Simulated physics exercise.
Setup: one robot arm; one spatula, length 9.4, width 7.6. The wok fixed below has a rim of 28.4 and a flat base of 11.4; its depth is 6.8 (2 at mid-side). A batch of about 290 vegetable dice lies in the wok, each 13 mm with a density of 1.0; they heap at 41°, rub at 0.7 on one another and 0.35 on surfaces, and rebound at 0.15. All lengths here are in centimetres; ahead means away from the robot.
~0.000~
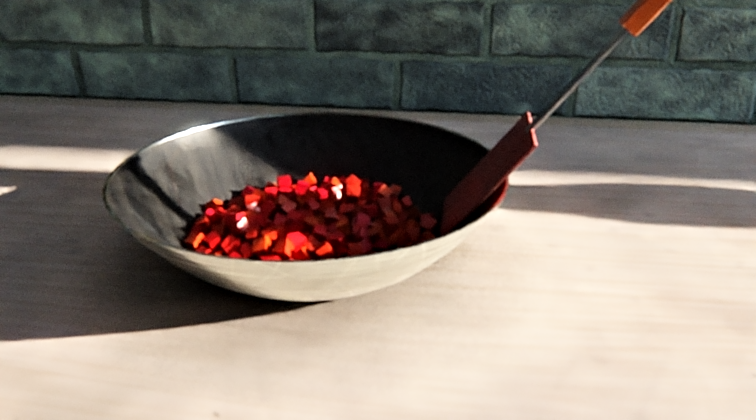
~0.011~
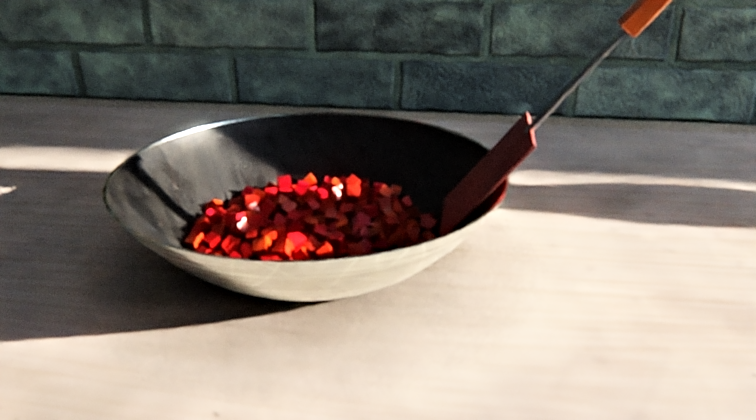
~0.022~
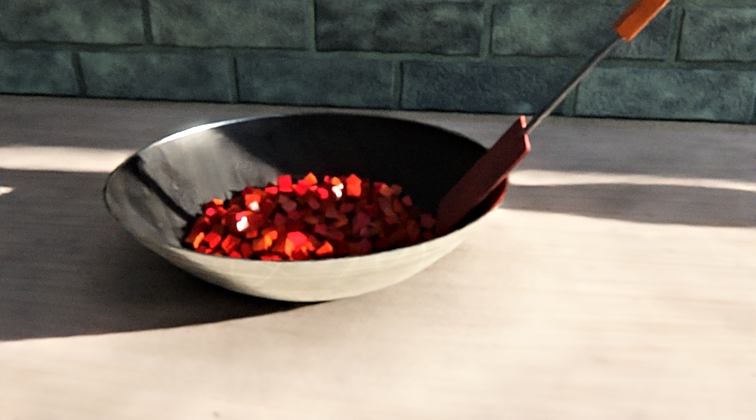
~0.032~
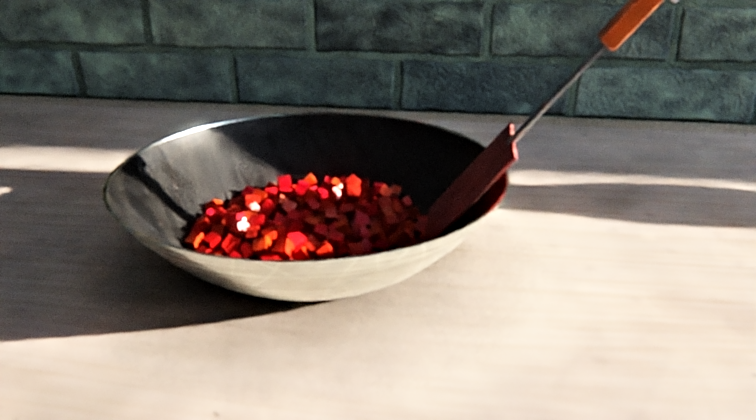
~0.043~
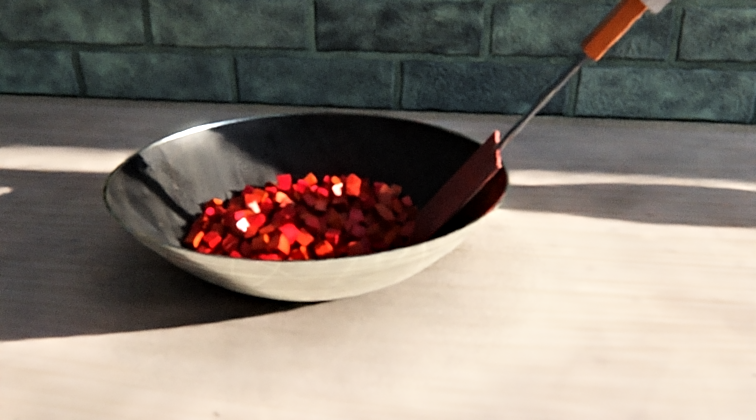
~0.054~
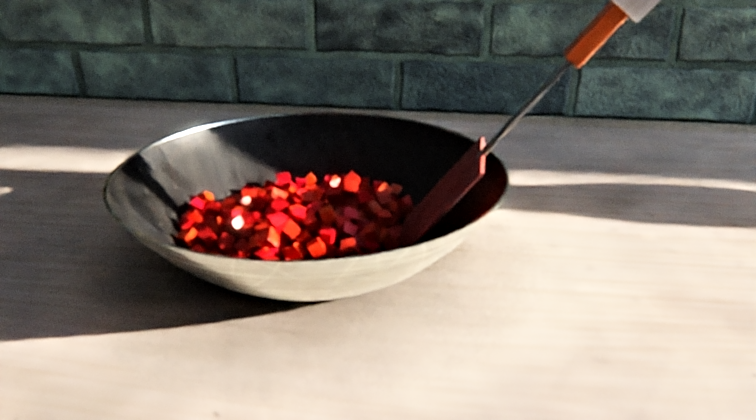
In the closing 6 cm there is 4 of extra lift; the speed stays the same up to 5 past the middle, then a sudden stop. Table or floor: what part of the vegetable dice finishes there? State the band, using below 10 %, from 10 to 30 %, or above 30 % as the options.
It falls below 10 %.
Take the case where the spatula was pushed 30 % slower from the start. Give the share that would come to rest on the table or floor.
It would be roughly 0 percent.
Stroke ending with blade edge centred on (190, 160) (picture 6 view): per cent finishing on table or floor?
Close to 35 per cent finishes on the table or floor.
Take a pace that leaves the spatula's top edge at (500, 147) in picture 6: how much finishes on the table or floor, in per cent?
Estimate: Close to 0 %.
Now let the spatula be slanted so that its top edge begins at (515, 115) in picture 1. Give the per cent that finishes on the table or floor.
Roughly 0%.
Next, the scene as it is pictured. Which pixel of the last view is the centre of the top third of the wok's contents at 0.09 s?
Roughly at pixel (242, 204).
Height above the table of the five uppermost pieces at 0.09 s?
Estimated height above table: Approx. 7 cm.
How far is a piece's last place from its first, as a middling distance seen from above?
Somewhere near 5 centimetres, I reckon.
After 0.09 s, sloping 52°, highest piece 8 above the table; 292 in the wok.
After 0.13 s, sloping 52°, highest piece 9 above the table; 290 in the wok, 2 on the blade or in flight.
After 0.36 s, sloping 52°, highest piece 7 above the table; 284 in the wok, 7 on the table or floor, 1 on the blade or in flight.
After 1.41 s, sloping 52°, highest piece 7 above the table; 284 in the wok, 8 on the table or floor.
In the end, 284 in the wok, 8 on the table or floor. That is 3 % on the table or floor.
